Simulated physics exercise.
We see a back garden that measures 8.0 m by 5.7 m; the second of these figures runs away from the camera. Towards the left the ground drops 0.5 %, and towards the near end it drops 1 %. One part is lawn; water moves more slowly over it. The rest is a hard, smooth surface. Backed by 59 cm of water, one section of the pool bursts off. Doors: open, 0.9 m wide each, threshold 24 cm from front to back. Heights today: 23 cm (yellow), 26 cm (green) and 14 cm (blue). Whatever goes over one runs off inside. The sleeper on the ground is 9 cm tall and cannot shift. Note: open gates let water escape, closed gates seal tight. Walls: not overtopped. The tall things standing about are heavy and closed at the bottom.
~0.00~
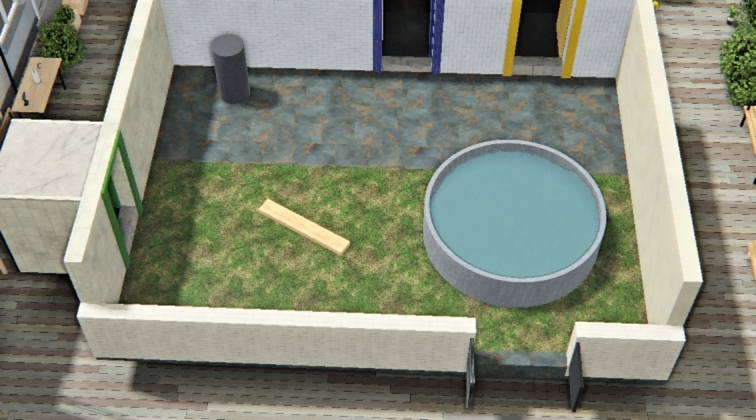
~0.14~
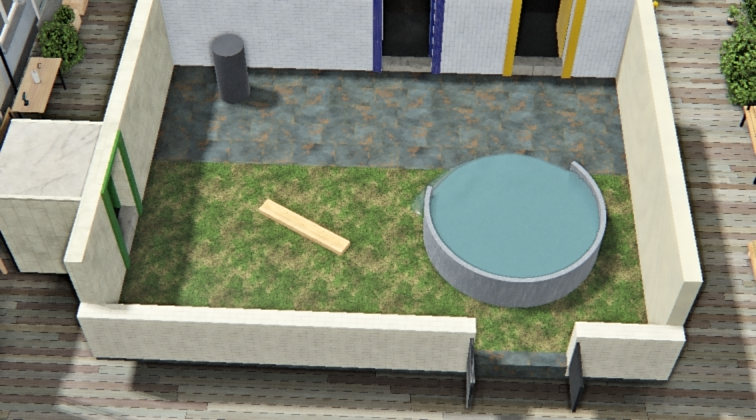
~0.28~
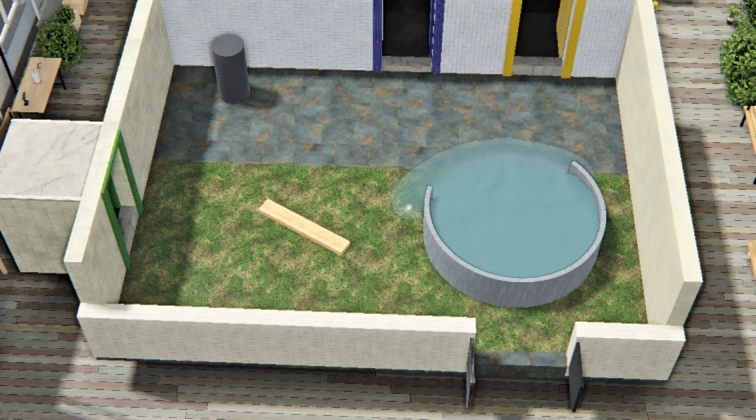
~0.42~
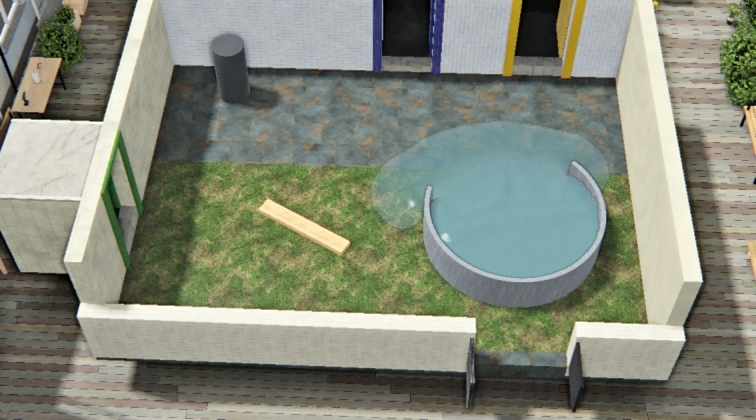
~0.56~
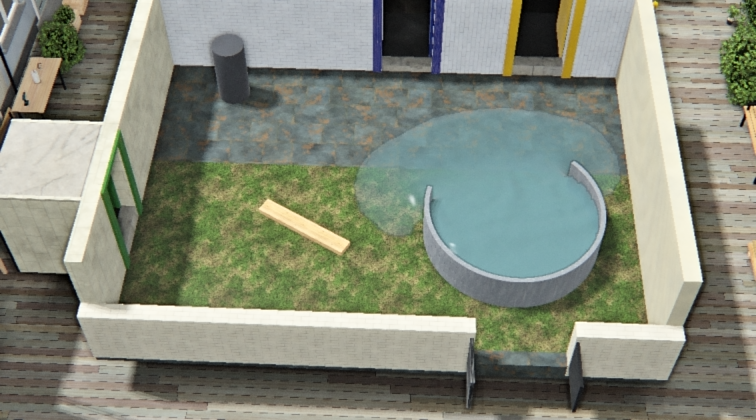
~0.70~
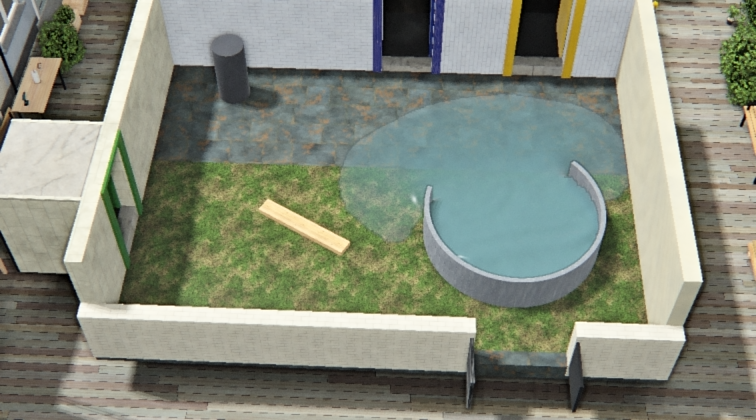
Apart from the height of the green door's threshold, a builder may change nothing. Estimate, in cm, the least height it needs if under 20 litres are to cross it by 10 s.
I would say 7.5 cm.
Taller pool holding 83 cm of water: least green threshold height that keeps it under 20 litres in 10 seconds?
About 11.5 cm.
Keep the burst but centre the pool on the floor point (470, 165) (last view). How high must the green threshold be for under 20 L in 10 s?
About 8.0 cm.
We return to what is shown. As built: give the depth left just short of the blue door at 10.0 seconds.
3.0 cm.
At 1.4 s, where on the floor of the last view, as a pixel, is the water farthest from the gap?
At about (286, 116).
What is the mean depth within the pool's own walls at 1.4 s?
34 cm, roughly.
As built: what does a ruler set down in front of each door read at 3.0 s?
Before yellow it's 24 cm, before green 0 cm, before blue 22 cm.
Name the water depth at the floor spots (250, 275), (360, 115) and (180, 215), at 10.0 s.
Taking the spots in order: About 9, 4 and 9 centimetres.
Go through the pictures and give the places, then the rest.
In the first picture, still water, 59 cm deep, in the pool at (514, 210); the green door at (121, 199) is dry.
In the second picture, water pours out on the far side and has run 0.3 m, to a hidden place; about 7 cm deep outside, 59 cm at the back.
In the third picture, the gap is on the far side, the front 0.7 m out at (572, 154); the back of the pool holds 59 cm.
In the fourth picture, the gap is on the far side, the front 1.1 m out at (581, 138); the back of the pool holds 59 cm.
In the fifth picture, the gap is on the far side, the front 1.4 m out at (370, 158); the back of the pool holds 59 cm.
In the sixth picture, the front is at (352, 152), 1.7 m from the gap on the far side; 8.4 m2 of floor is wet, 58 cm left at the back; the green door at (121, 199), 5.9 m from the gap, is still 3.5 m from the nearest water.
After 1.4 s water covers 40 % of the floor, deepest (38 cm) near (612, 82); it has not reached the green door.
After 3.0 s water covers 55 % of the floor, deepest (29 cm) near (259, 93); it has not reached the green door.
After 10.0 s water covers 100 % of the floor, deepest (14 cm) near (112, 335); 11 cm at the green door, 0 litres in over its 26 cm threshold.
At the green door as built, the water arrived by 4.5 s and peaked near 11 cm at 7.2 s.
Run again over the same 10 s with other heights there, 30 litres in over 6.5 cm, 8 litres over 9 cm. The limit of 20 litres is kept from about 7.5 cm up.
